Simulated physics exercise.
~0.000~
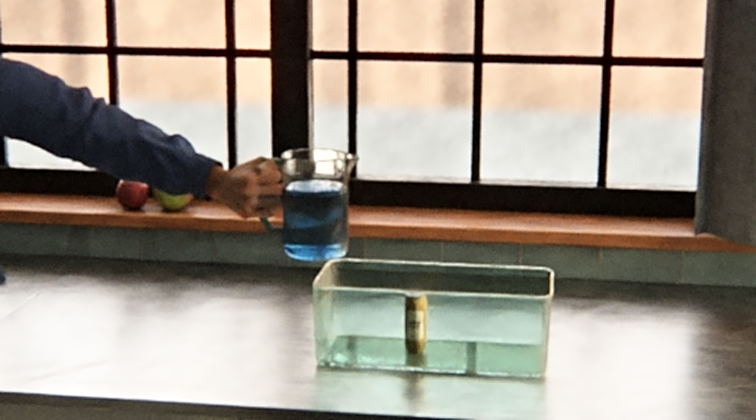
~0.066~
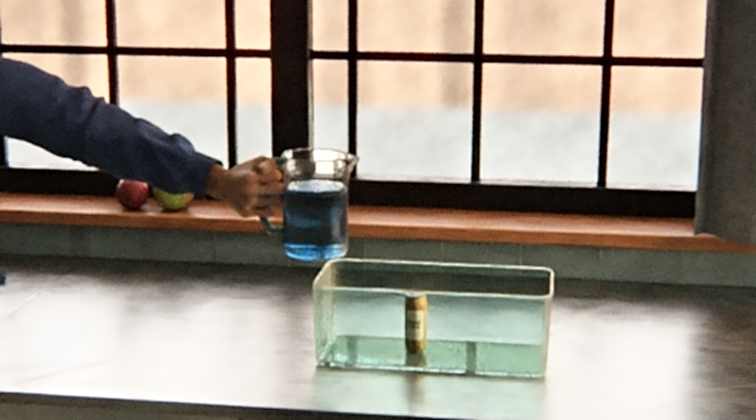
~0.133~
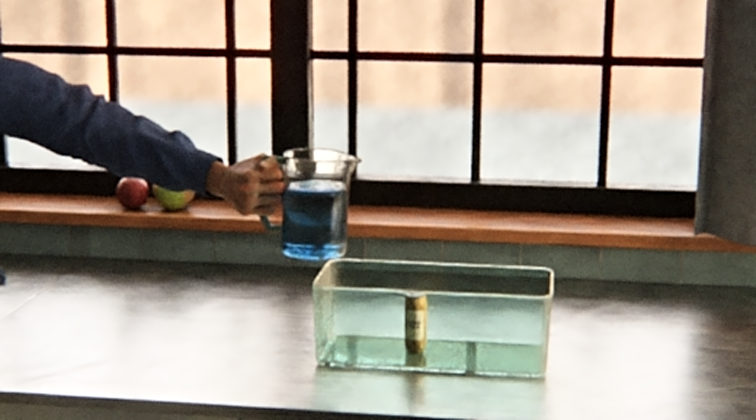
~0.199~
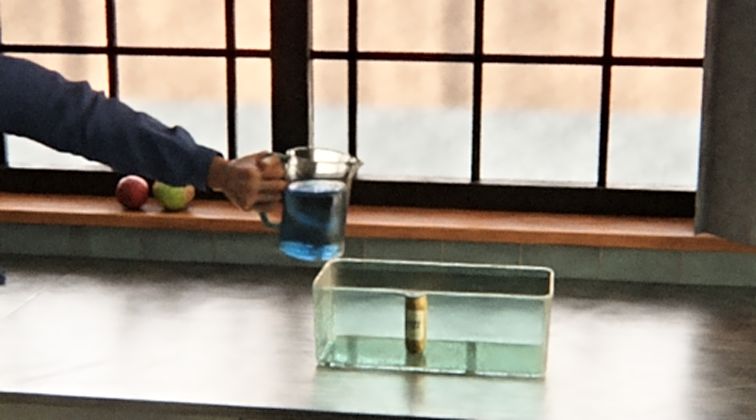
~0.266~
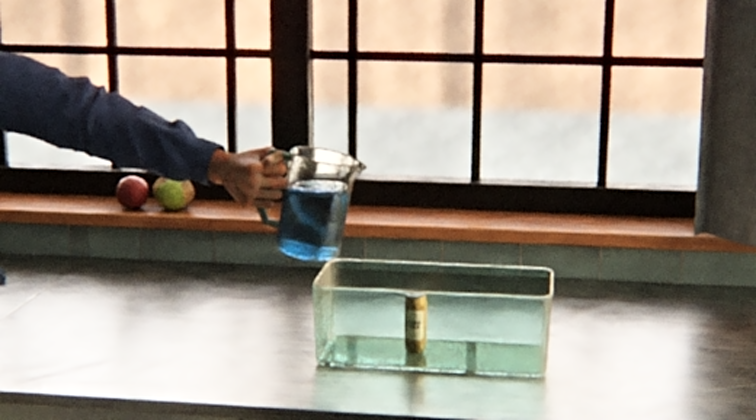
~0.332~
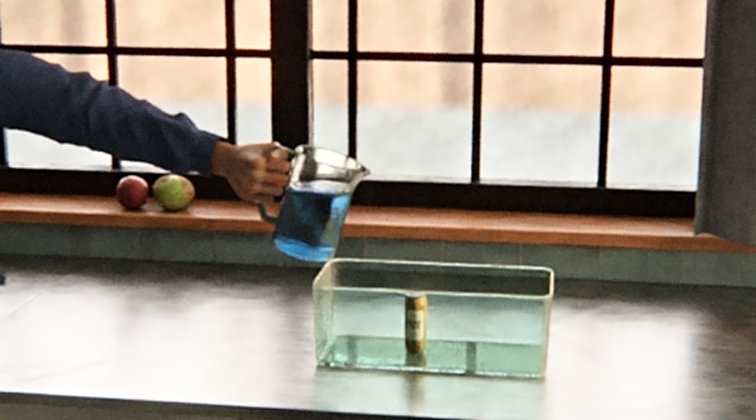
On a dark counter by a window, a hand gradually tilting a jug of blue water rightward above a glass basin holding a tin.
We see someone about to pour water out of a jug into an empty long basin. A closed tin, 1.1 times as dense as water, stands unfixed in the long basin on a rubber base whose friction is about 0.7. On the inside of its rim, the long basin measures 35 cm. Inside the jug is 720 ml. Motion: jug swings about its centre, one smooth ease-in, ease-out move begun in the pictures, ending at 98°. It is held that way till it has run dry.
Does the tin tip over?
Yes, it tips over.
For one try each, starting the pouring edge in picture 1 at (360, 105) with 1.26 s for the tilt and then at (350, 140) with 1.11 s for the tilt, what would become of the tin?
In the first try it remains standing; in the second it comes down.
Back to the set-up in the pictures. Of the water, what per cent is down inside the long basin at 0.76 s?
About 0 per cent.
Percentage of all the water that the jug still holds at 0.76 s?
Still held: Roughly 96 % of the total.
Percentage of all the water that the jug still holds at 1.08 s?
56 %.
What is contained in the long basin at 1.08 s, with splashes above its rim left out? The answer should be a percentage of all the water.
Close to 30 in a hundred.
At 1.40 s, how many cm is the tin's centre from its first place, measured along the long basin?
About 4 cm.
By 0.76 s the tilt is 65° and 96 per cent is still to pour; the tin stands where it began.
By 1.08 s the tilt is 93° and 55 per cent is still to pour; the tin stands where it began.
By 1.40 s the tilt is 98° and 14 per cent is still to pour; the tin leans 45°.
By 1.76 s the tilt is 98° and 2 per cent is still to pour; the tin lies on its side.
At rest the tin lies on its side.
